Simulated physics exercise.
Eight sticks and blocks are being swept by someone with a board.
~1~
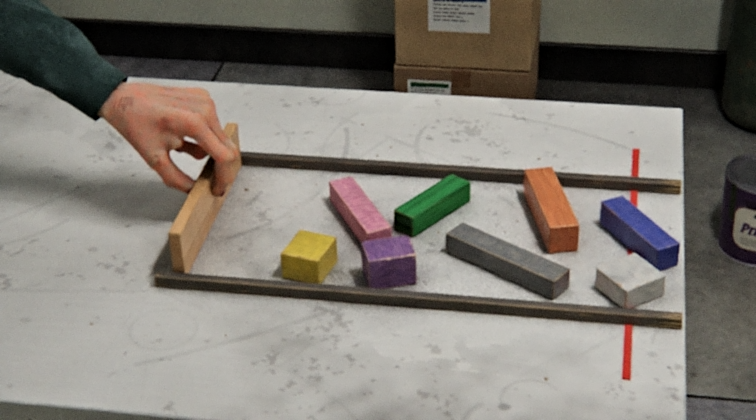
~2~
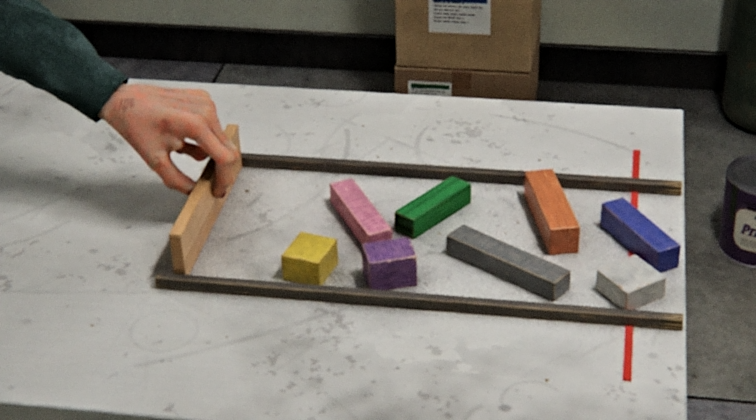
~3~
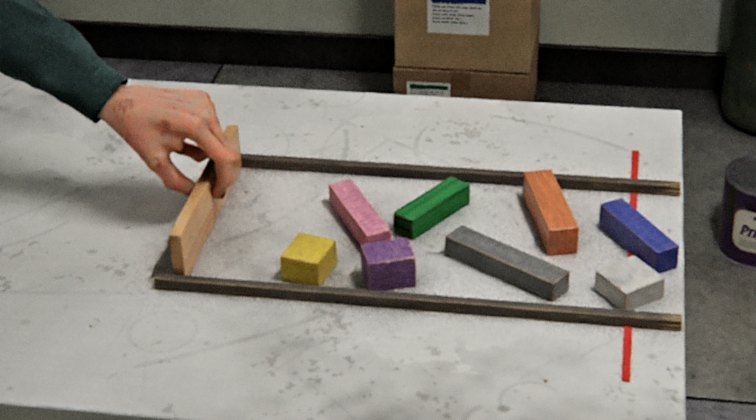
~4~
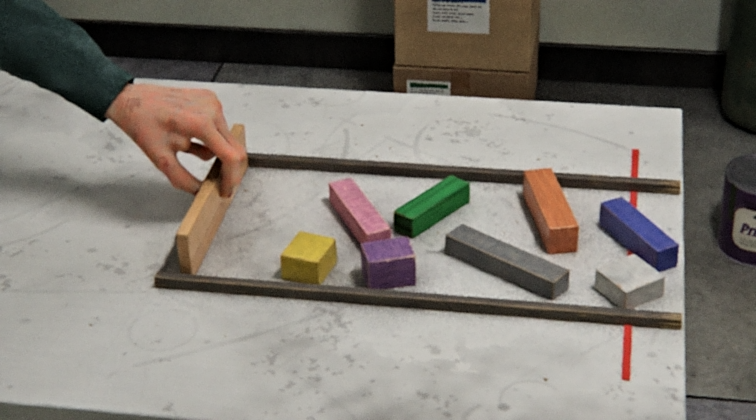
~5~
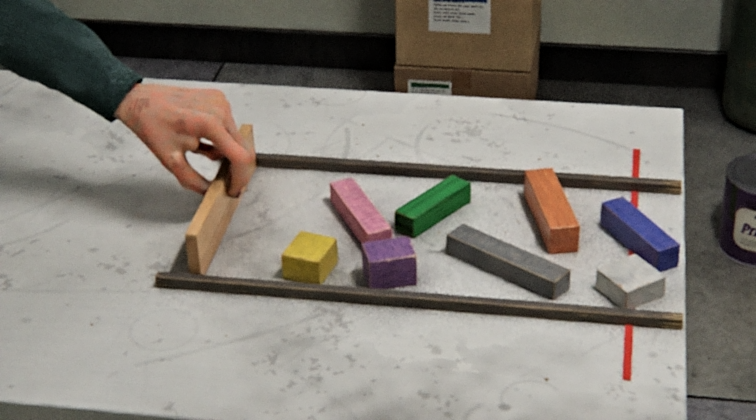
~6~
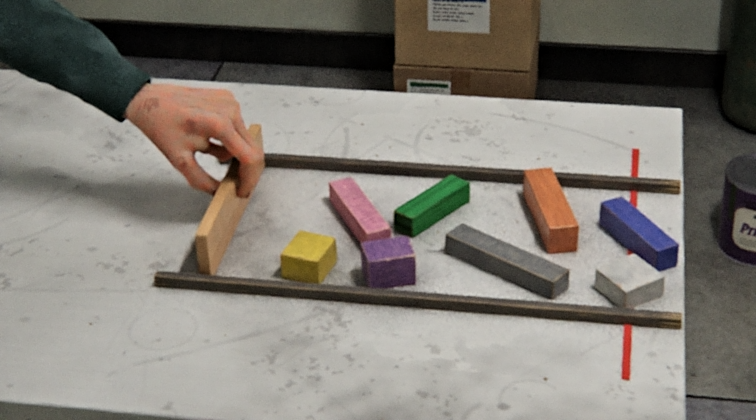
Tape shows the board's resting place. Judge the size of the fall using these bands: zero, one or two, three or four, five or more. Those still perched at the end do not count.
Five or more come down.
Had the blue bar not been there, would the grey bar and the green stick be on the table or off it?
The grey bar is gone, the green stick is still there.
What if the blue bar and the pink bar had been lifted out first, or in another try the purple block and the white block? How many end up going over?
Result: 3, then 3.
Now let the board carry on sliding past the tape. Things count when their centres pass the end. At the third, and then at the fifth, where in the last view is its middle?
The middle sits near (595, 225) at the first moment and near (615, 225) at the second.
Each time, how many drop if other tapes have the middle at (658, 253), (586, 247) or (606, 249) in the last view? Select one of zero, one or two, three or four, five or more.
Tape by tape, the falls would be more than four, then 1 or 2, then 1 or 2.
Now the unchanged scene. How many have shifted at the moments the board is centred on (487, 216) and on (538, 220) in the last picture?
That gives 7 for the first and 8 for the second.
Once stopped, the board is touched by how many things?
Number: 2.
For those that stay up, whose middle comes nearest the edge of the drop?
It would be the green stick.
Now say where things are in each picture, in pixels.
The first frame shows blue bar (639, 233); white block (630, 281); orange bar (551, 209); board (208, 197); tape (632, 250).
The second frame shows white block (631, 283); purple block (390, 265).
The third frame shows orange bar (550, 211); board (208, 199).
The fourth frame shows blue bar (638, 234); grey bar (506, 261).
The fifth frame shows white block (630, 282); green stick (433, 206).
The sixth frame shows blue bar (638, 233); white block (629, 282); orange bar (550, 210); board (233, 198); tape (631, 250).
Soon after, none off yet; blue bar at rest near (638, 233); white block at rest near (629, 282); orange bar at rest near (550, 210).
After that, none off yet; blue bar at rest near (638, 233); white block displaced a little near (643, 278); orange bar displaced a little near (572, 208).
In the end, the number that fall off is five or more; gone, purple block, grey bar, orange bar, white block and blue bar.
